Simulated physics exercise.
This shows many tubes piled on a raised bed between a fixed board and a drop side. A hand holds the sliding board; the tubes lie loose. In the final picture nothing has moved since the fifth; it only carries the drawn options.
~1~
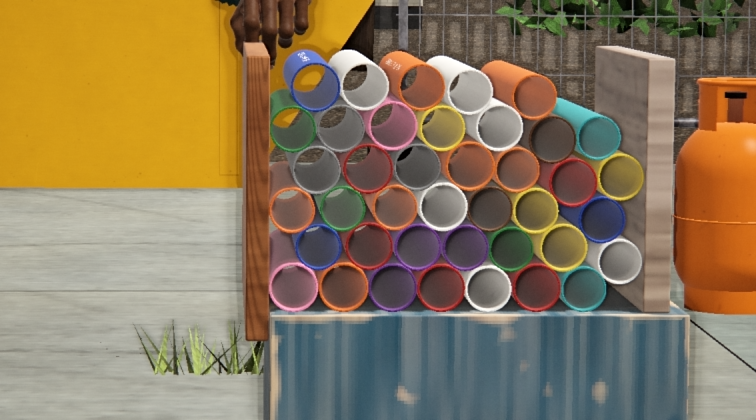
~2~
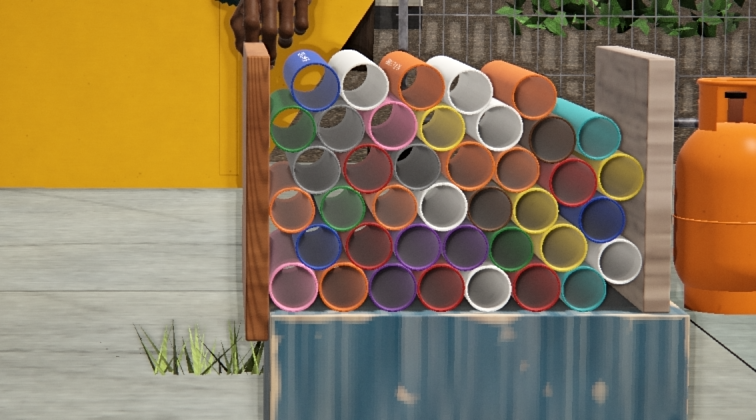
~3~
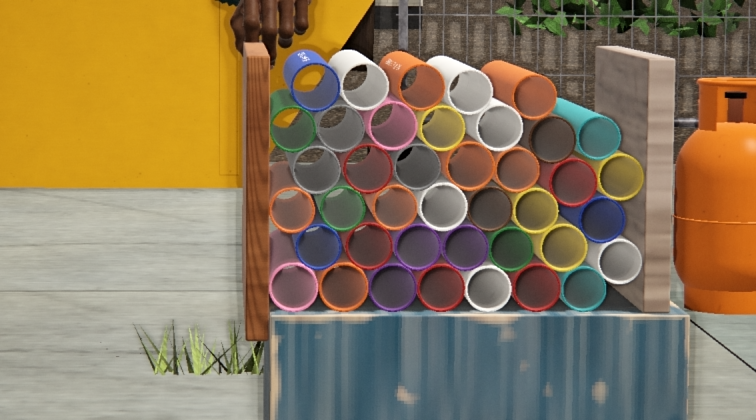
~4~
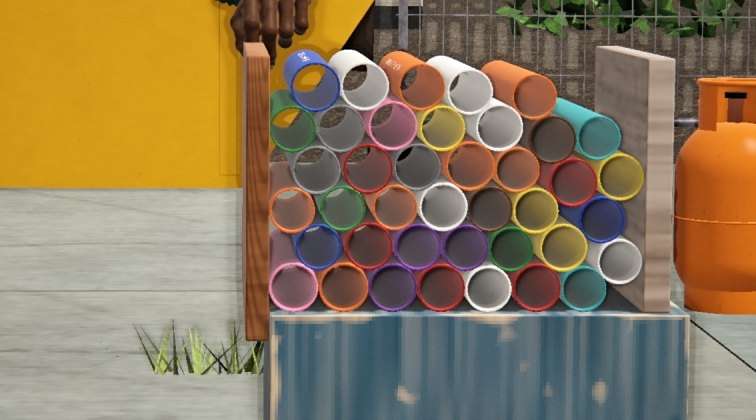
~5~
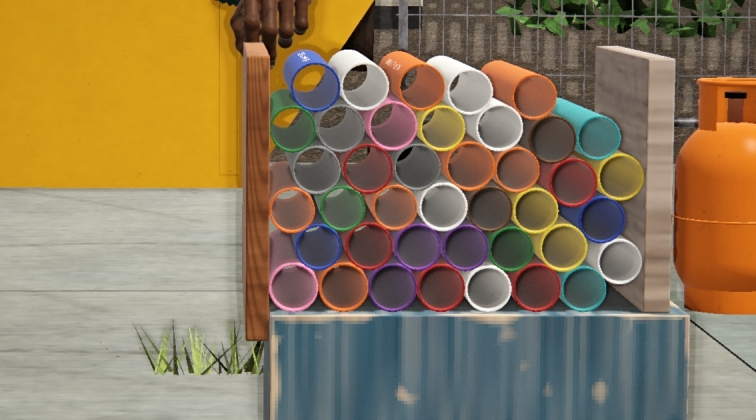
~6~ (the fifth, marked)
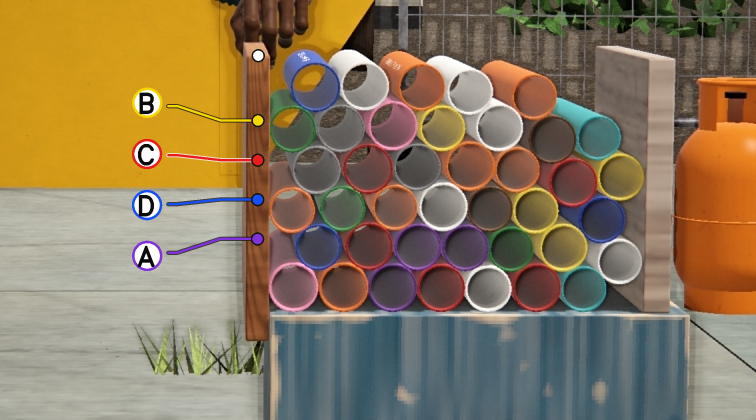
Nothing visibly moves, neither the loose, stacked tubes nor the dark hand resting at the top of the reddish-brown board on their left. Seen straight on from a fixed camera, orange, white, blue, pink, green, purple, red, yellow and teal tubes show their open ends above a worn blue base, with a greyish board at right. A yellow panel stands behind at left, above pale planks and a grass tuft, while an orange gas cylinder sits at right near a leafy mesh fence.
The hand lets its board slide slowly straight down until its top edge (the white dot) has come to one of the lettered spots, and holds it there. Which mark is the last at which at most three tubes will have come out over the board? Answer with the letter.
Down to A.
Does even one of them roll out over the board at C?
No.
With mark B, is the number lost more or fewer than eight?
At B, fewer than eight.
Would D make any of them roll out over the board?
Yes, at D.
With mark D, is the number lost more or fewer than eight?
At D, fewer than eight.
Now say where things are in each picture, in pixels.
An orange tube (470, 166); a white tube (499, 128); a blue tube (315, 87), in the first picture.
A blue tube (315, 87); side board (255, 178), in the second picture.
A pink tube (294, 288); a red tube (536, 288), in the third picture.
A green tube (511, 249); a green tube (343, 209), in the fourth picture.
A white tube (443, 207); an orange tube (470, 166); a white tube (499, 128), in the fifth picture.
On the marked copy, A at (258, 239); B at (258, 120); C at (258, 161); D at (258, 200); the white dot at (258, 56).
Taking A. A third of the way, top of the board (269, 139).
Two thirds of the way, top of the board (269, 234).
When it is over, top of the board (269, 238), two out over the board.
As for the rest, B none out over the board; C none out over the board; D two out over the board.
